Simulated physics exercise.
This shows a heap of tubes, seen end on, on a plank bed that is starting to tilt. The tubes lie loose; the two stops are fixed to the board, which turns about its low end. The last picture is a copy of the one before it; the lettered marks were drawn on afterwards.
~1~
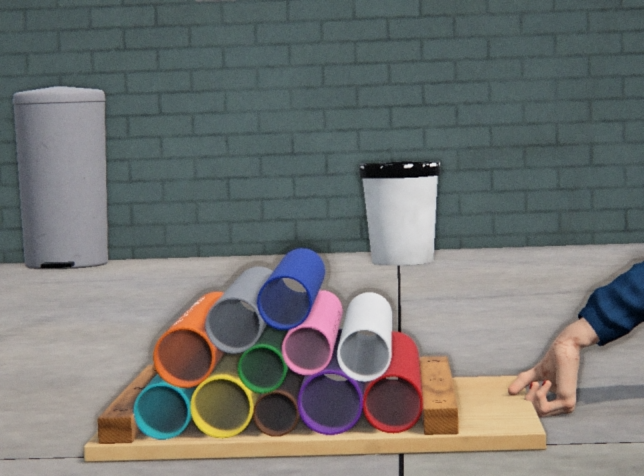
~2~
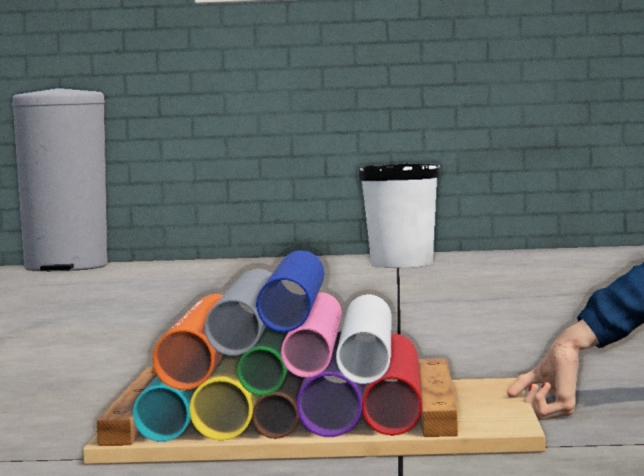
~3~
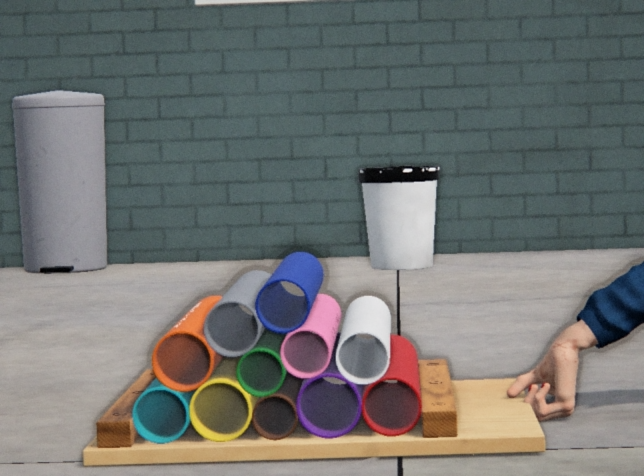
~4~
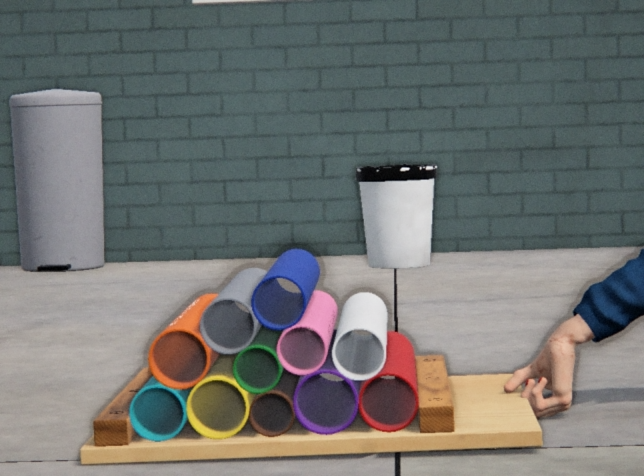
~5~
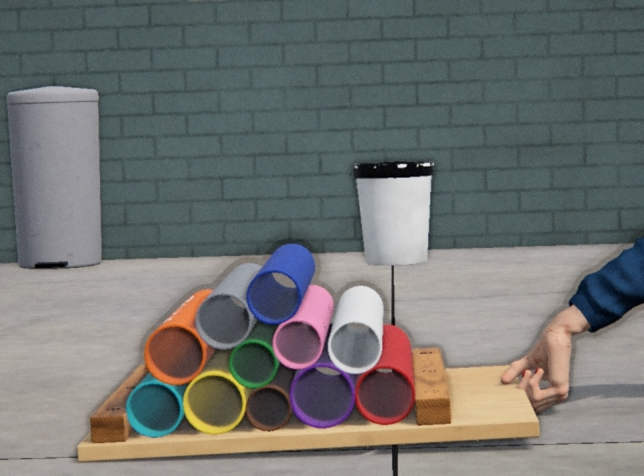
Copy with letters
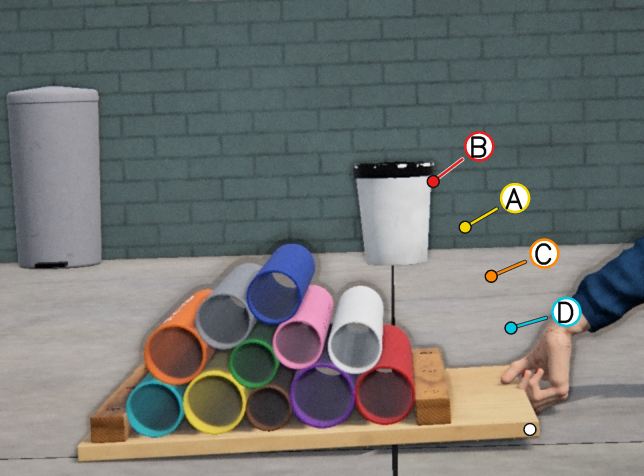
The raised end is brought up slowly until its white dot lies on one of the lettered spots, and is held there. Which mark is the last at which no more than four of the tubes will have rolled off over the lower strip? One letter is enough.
Stop at B.
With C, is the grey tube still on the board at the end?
The grey tube: No.
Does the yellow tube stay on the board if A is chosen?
The yellow tube: Yes.
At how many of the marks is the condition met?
Four of the four.
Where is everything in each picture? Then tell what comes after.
In the first picture, turquoise tube (162, 412); yellow tube (222, 407); brown tube (276, 414).
In the second picture, brown tube (275, 416); purple tube (329, 405).
In the third picture, board (320, 406); green tube (261, 372).
In the fourth picture, board (318, 403); turquoise tube (158, 413); brown tube (272, 414); yellow tube (218, 408).
In the fifth picture, board (314, 397); turquoise tube (154, 409); yellow tube (214, 403).
On the marked copy, A at (465, 227); B at (434, 182); C at (491, 276); D at (511, 328); the white dot at (530, 429).
Following B. Soon after the start, board at 20°.
Later, board at 36°.
In the end, board at 36°, three over the low batten (orange, grey, blue).
As for the rest, A three over the low batten (orange, grey, blue); C three over the low batten (orange, grey, blue); D three over the low batten (orange, grey, blue).
